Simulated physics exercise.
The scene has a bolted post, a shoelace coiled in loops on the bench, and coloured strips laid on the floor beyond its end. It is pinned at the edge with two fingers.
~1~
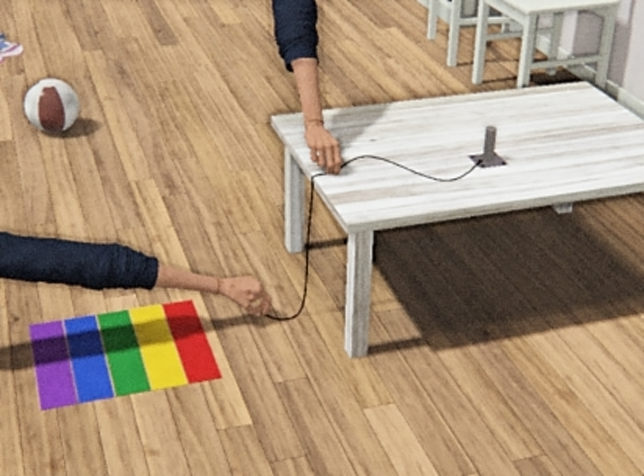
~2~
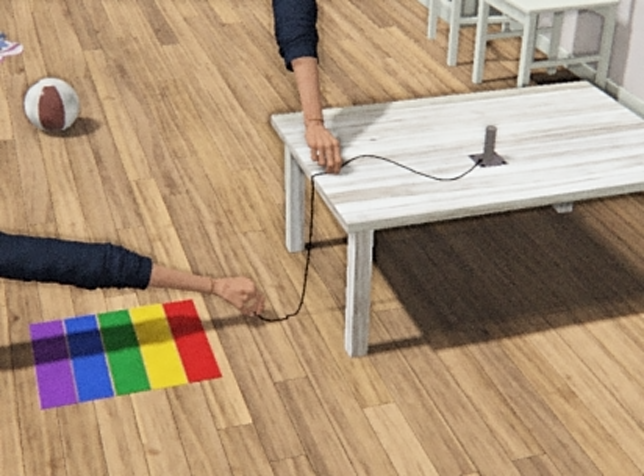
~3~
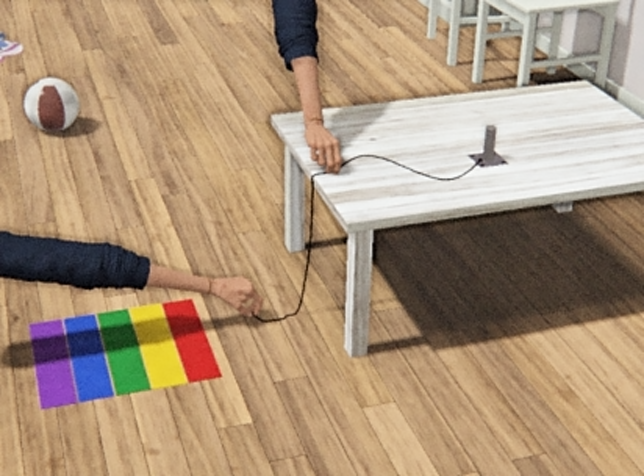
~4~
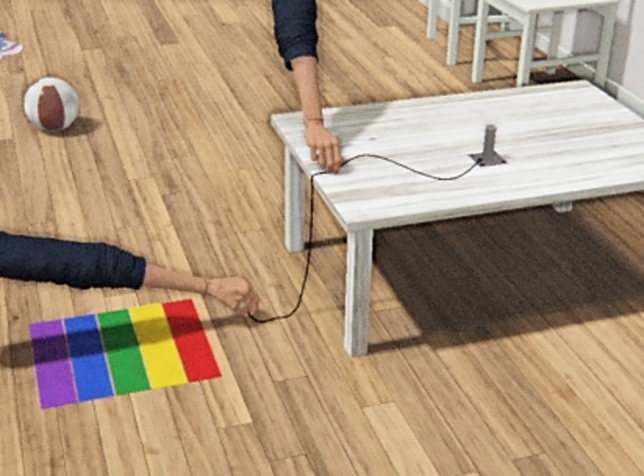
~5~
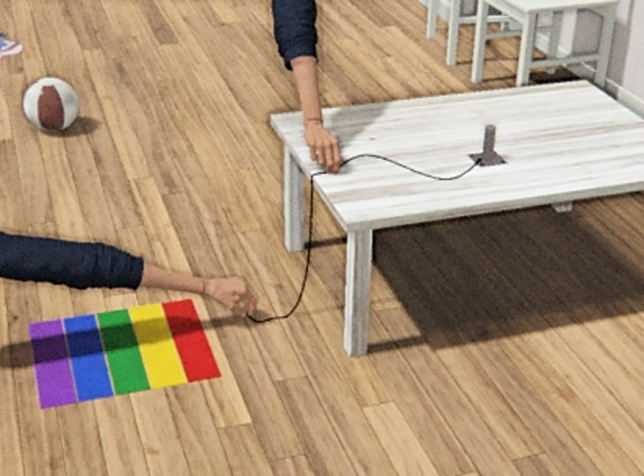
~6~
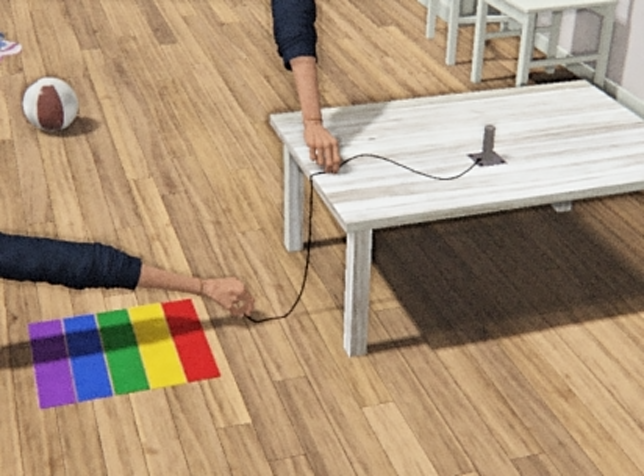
Two arms in dark sleeves reach into a room with a wooden plank floor, seen from above at an angle, one pressing a thin black lace at the near-left edge of a whitewashed table. The lace curves from a small dark upright piece and hangs to the other hand, beside purple, blue, green, yellow and red strips. The lower hand shifts very slightly left with the lace's end, while the upper hand and view stay still.
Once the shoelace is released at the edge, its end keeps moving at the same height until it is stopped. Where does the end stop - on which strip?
On the blue strip.
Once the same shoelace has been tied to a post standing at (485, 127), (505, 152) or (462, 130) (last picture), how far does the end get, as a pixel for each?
The first try gives (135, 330), the second (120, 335) and the third (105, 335).
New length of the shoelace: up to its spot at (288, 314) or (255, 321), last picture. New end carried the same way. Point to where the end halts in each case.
Case by case it comes to about (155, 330) and then about (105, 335).
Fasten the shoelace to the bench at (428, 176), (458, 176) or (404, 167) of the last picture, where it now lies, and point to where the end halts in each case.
It ends up near (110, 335) the first time, (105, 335) the second and (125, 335) the third.
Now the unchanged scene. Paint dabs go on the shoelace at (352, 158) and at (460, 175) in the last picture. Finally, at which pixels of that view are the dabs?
I'd say about (314, 179) for one and about (438, 163) for the other.
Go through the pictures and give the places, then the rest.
End (261, 312); red (200, 365); yellow (165, 371); green (130, 378); blue (93, 384); purple (56, 390), in the first frame.
End (255, 313); shoelace through (467, 173) (411, 170) (353, 159) (313, 186) (309, 249) (301, 305), in the second frame.
End (253, 313), in the third frame.
End (249, 313); shoelace through (466, 172) (411, 170) (353, 158) (313, 185) (310, 248) (299, 304), in the fourth frame.
End (247, 313), in the fifth frame.
End (245, 314); shoelace through (465, 172) (410, 170) (352, 158) (312, 185) (309, 248) (296, 304), in the sixth frame.
Soon after, end near (143, 330); over yellow.
After that, end near (108, 336); over green.
At the stop, end near (88, 339); over blue. It gets as far as the blue strip.
